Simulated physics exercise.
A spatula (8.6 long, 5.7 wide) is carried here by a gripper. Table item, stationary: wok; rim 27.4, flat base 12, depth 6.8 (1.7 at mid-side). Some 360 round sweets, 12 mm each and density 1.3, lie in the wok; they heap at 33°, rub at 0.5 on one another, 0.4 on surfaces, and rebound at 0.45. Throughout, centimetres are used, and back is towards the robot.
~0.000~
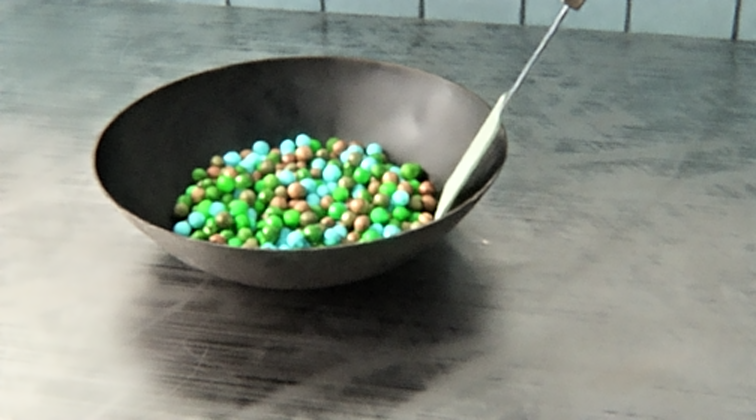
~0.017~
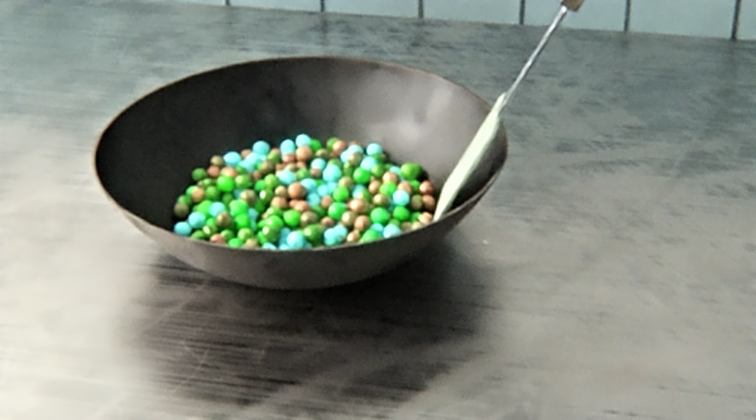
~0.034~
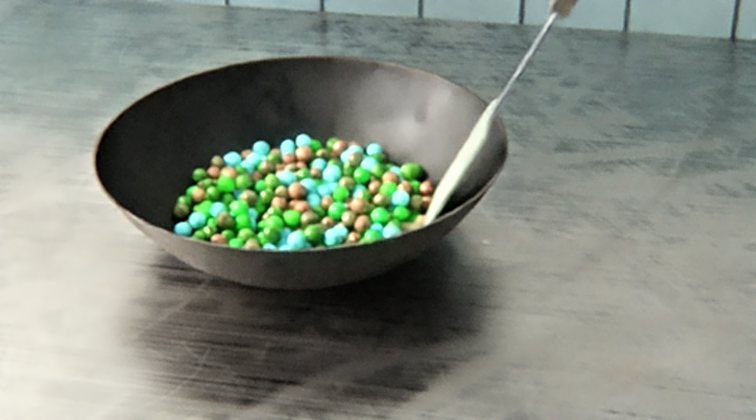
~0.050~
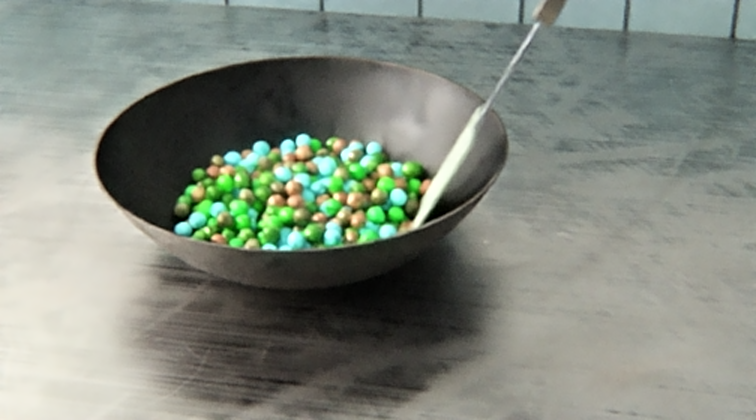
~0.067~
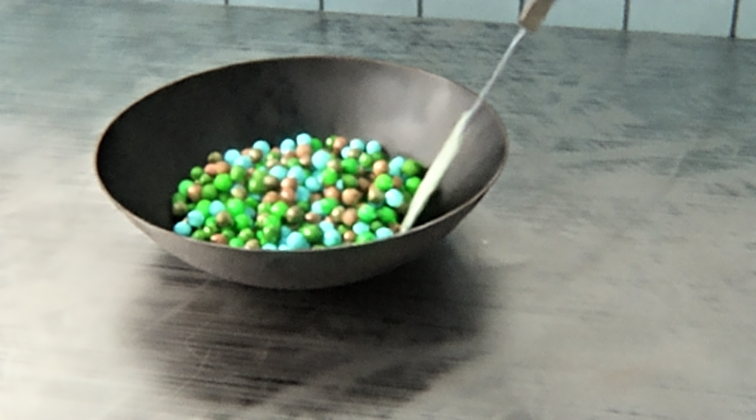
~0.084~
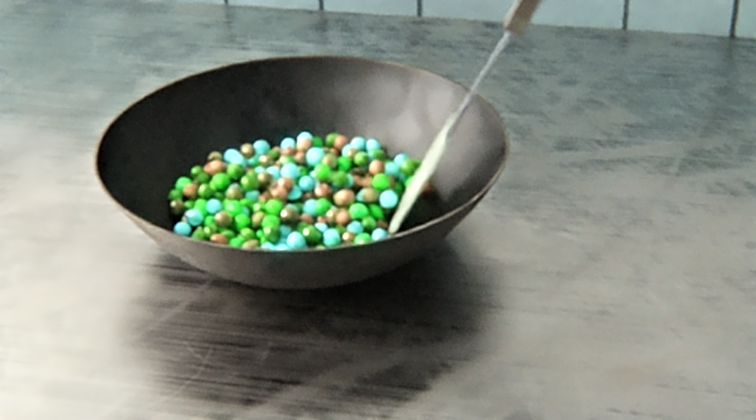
Pale spatula sliding slowly leftward inside a dark wok, nudging a heap of green, blue and brown balls on a grey tabletop.
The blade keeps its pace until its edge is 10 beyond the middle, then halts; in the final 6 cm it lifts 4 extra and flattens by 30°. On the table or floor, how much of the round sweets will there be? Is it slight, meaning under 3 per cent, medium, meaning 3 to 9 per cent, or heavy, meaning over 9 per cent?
It is heavy, over 9 per cent.
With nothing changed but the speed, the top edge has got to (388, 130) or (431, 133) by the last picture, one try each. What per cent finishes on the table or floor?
That comes to about 20 and about 15 percent, in that order.
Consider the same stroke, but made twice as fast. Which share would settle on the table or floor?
I'd say close to 20 per cent.
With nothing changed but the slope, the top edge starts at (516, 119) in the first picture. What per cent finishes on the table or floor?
Near 10 in a hundred.
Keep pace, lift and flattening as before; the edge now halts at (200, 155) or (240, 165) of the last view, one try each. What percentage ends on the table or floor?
0 % and 0 %.
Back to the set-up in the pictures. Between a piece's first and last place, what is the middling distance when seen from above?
Somewhere near 3 centimetres, I reckon.
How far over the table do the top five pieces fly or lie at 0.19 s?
About 4 cm.
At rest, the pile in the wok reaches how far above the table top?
5.5 cm.
By 0.19 s, sloping 63°, highest piece 4 above the table; 359 in the wok.
By 0.30 s, sloping 53°, highest piece 6 above the table; 359 in the wok.
By 0.56 s, sloping 33°, highest piece 8 above the table; 316 in the wok, 35 on the table or floor, 8 on the blade or in flight.
By 1.61 s, sloping 33°, highest piece 6 above the table; 315 in the wok, 44 on the table or floor.
Final count, 315 in the wok, 44 on the table or floor. That is 12 % on the table or floor.
